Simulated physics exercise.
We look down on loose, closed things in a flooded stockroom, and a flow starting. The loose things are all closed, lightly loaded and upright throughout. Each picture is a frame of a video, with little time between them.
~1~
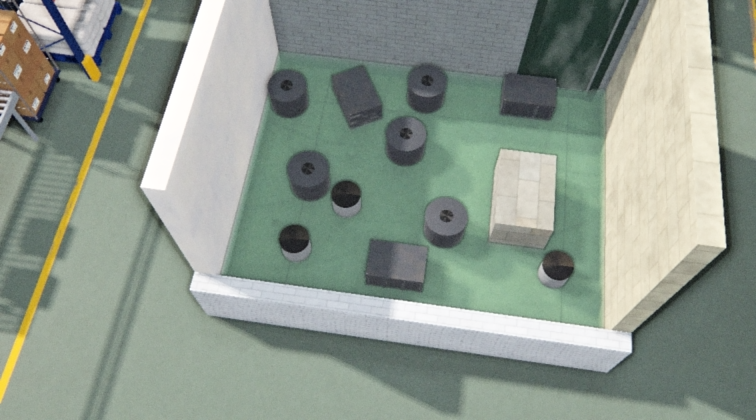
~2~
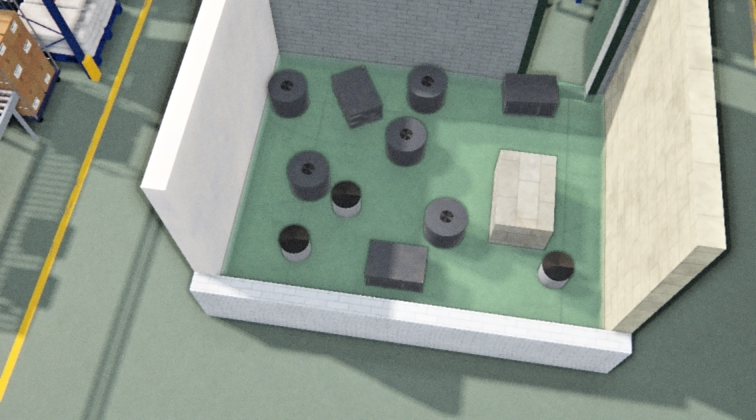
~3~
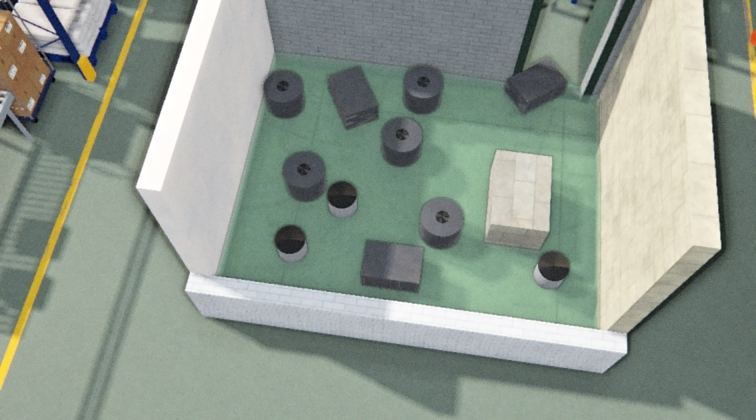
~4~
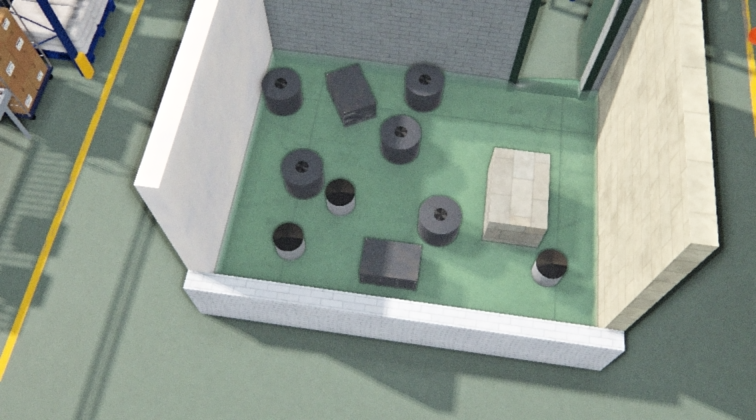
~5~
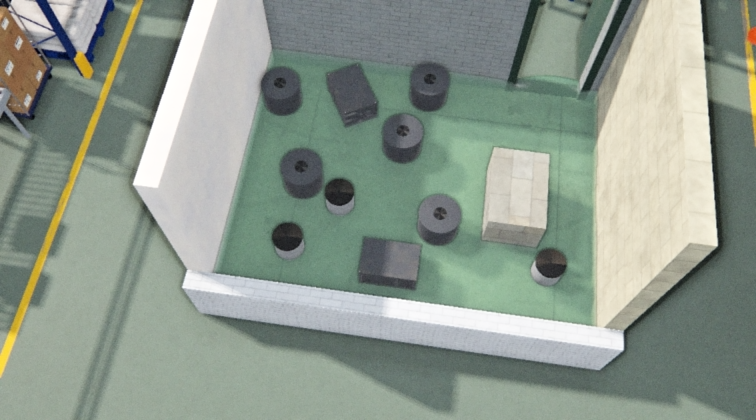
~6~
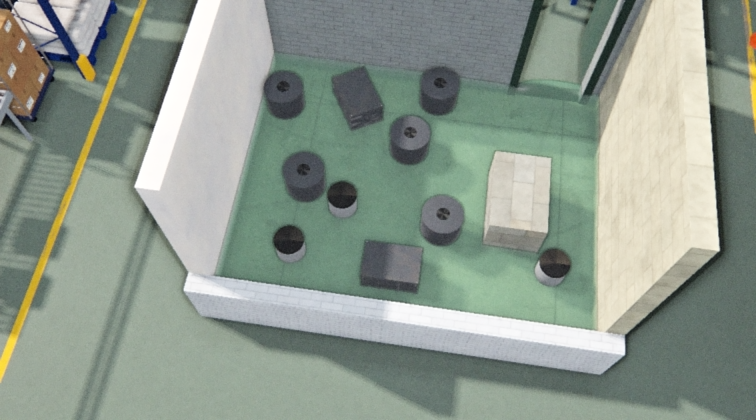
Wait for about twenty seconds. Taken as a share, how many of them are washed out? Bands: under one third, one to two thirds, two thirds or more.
From what I can see, the part that leaves comes to one third through two thirds.
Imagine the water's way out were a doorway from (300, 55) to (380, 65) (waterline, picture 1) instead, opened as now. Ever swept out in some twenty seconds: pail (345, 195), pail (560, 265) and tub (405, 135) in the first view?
In sequence: Escapes, remains, escapes.
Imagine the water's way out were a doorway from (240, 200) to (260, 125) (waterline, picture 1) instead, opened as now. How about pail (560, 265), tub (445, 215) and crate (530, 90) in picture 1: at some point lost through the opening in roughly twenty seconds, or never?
The three come to no escape, escape and no escape, in that order.
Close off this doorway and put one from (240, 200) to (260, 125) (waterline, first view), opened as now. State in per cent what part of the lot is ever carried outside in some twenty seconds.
About 80 %.
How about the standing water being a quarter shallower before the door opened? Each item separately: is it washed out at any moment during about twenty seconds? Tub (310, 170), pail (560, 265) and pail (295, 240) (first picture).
In sequence they are not removed, removed and not removed.
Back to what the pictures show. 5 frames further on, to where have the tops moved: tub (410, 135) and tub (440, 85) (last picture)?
The first should be near (451, 117), the second near (508, 80).
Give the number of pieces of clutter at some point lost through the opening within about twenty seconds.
I make it 6 of them.
A moment on, 1 of 11 are out; 10 afloat.
Next, 3 of 11 are out; 8 afloat.
Later, 6 of 11 are out; 5 afloat.
In the end, 6 of 11 are out; 5 afloat.
